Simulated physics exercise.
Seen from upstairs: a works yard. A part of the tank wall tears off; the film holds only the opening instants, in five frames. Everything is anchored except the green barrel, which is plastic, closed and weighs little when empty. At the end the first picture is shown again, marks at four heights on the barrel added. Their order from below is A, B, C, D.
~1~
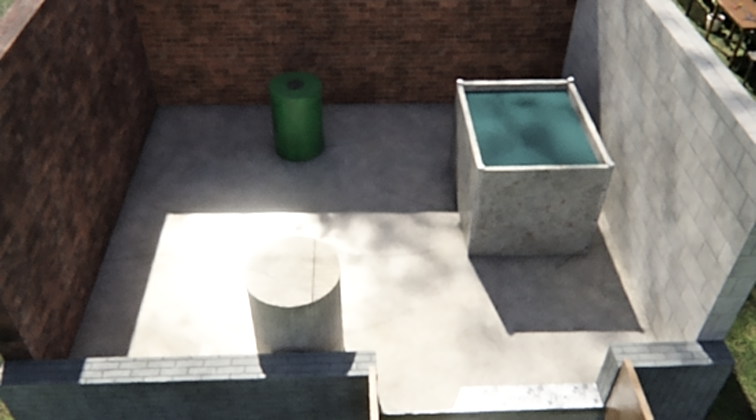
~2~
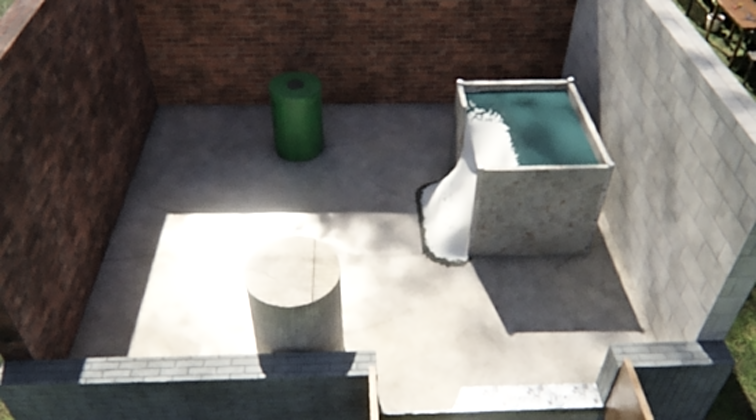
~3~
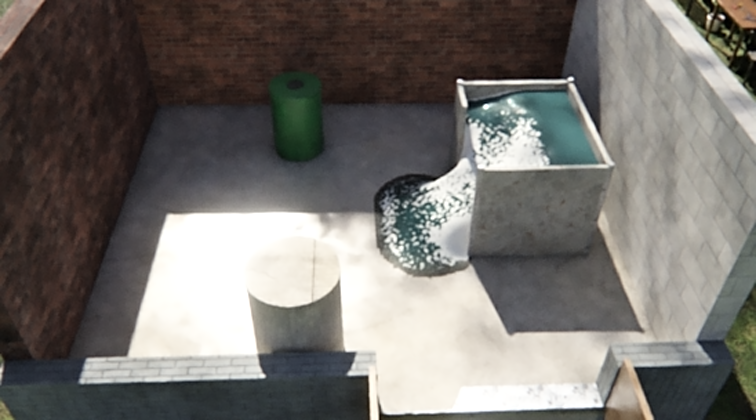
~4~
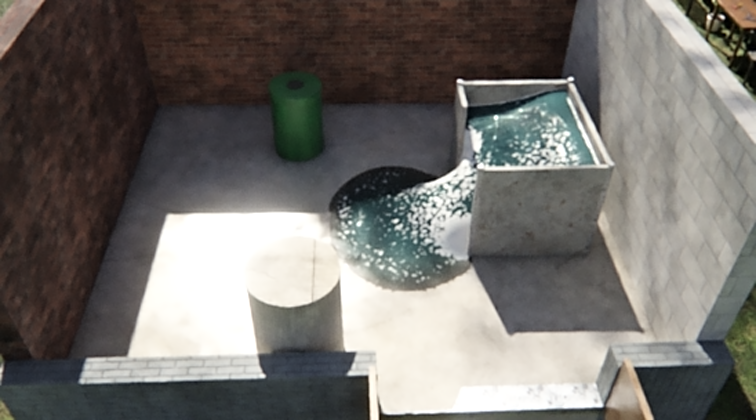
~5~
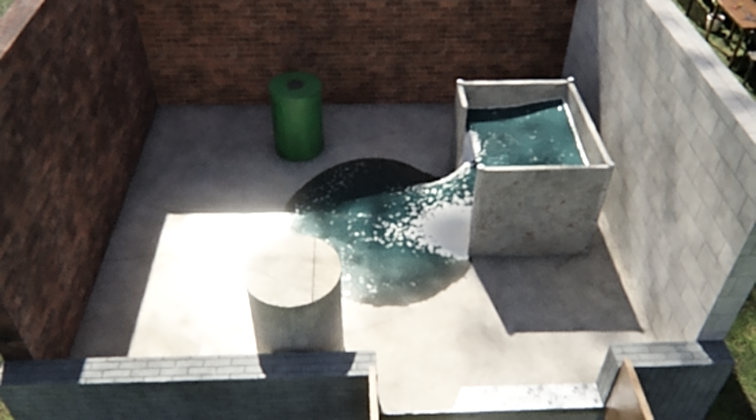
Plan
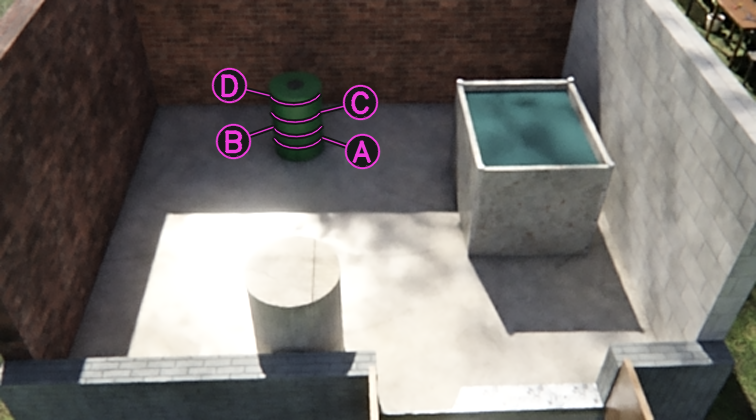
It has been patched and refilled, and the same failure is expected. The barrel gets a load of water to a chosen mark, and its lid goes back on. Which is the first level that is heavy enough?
A.
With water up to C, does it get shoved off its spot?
No, not at all.
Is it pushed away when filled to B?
No, that is safe.
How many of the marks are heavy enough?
All of them.
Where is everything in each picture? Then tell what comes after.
Lid of the green barrel at (294, 85); tank full, its middle at (528, 128); open gate at (493, 350).
Water covers 2 % of the ground and is seen nearest the barrel at (424, 194).
Water covers 6 % of the ground and is seen nearest the barrel at (395, 184).
Water covers 10 % of the ground and is seen nearest the barrel at (377, 171).
Lid of the green barrel at (294, 85); water covers 15 % of the ground and is seen nearest the barrel at (378, 173).
On the marked copy, A at (297, 148); B at (296, 136); C at (295, 122); D at (293, 104); from the bottom up A, B, C, D.
If A is chosen, it does not move.
If B is chosen, it does not move.
If C is chosen, it does not move.
If D is chosen, it does not move.
